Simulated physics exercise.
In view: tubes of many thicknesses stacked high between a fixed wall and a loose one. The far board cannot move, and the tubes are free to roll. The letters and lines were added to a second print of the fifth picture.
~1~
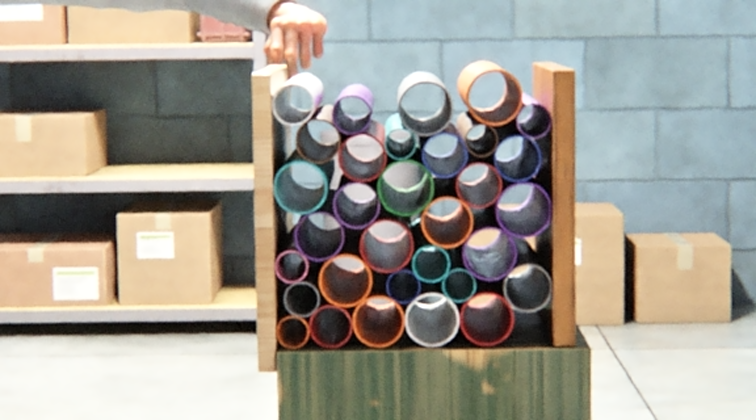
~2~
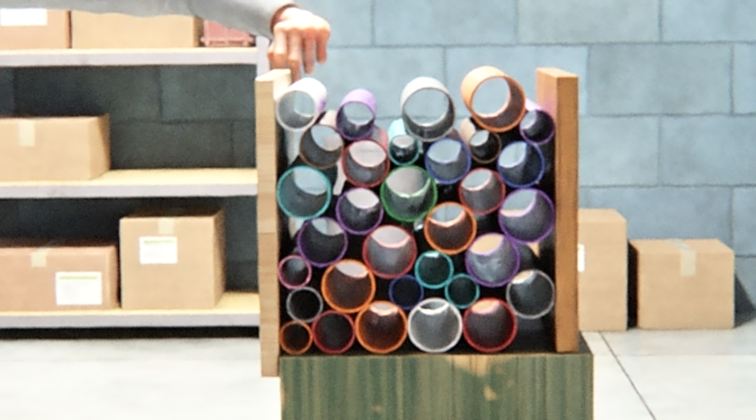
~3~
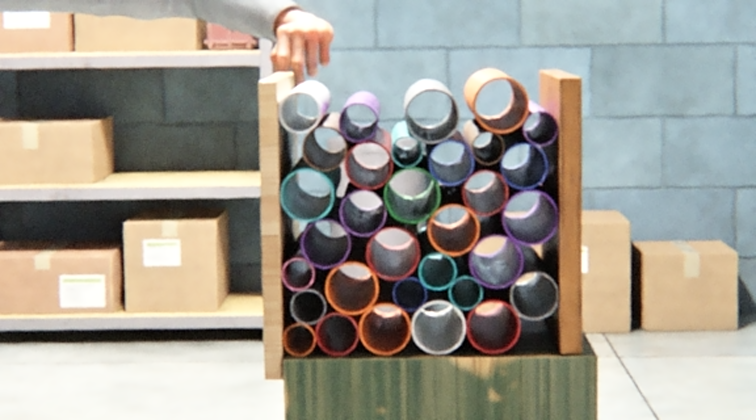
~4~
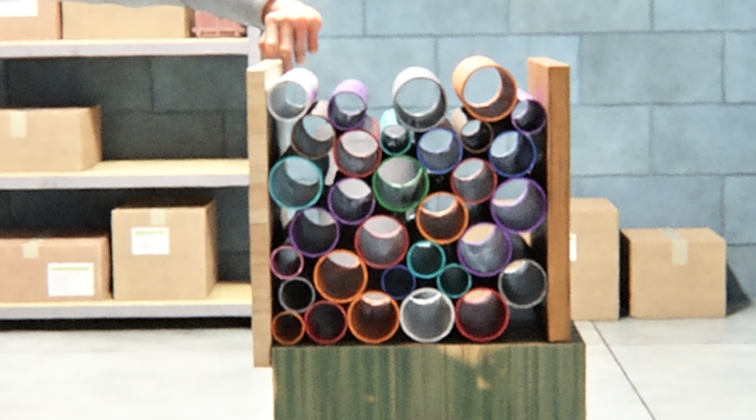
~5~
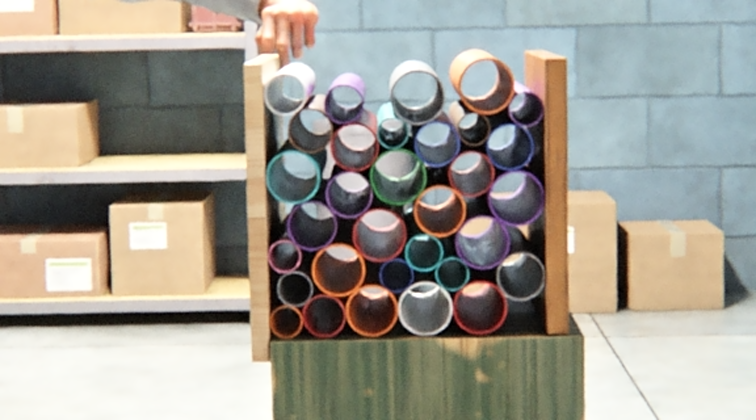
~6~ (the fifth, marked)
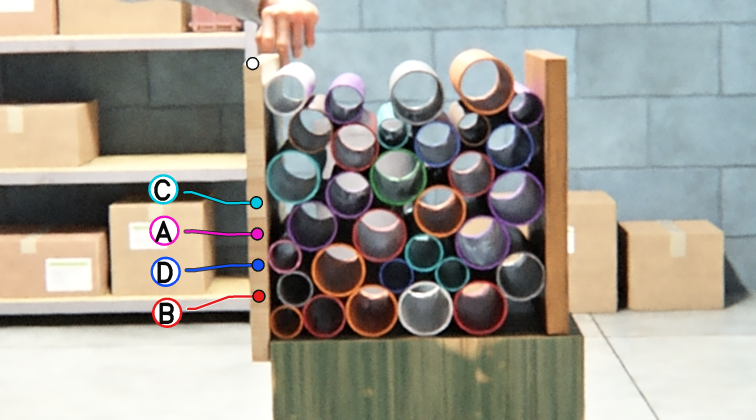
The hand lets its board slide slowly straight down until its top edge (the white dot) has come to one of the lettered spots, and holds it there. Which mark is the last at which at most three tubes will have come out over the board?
No lower than C.
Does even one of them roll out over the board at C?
Yes.
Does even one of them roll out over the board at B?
Yes, at B.
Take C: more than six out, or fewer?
Fewer than six.
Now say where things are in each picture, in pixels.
In the first picture, a purple tube (534, 120); side board (275, 206); an orange tube (293, 332).
In the second picture, an orange tube (296, 337); an orange tube (348, 286).
In the third picture, a pink tube (298, 274); an orange tube (453, 230).
In the fourth picture, a red tube (357, 153); a turquoise tube (395, 140).
In the fifth picture, a purple tube (526, 109); side board (268, 195); an orange tube (287, 322).
On the copy, A at (257, 234); B at (259, 296); C at (256, 203); D at (258, 265); the white dot at (253, 63).
On C. First, top of the board (264, 126).
Then, top of the board (266, 199).
Finally, top of the board (266, 202), one out over the board.
By contrast, A more than three out over the board; B more than three out over the board; D more than three out over the board.
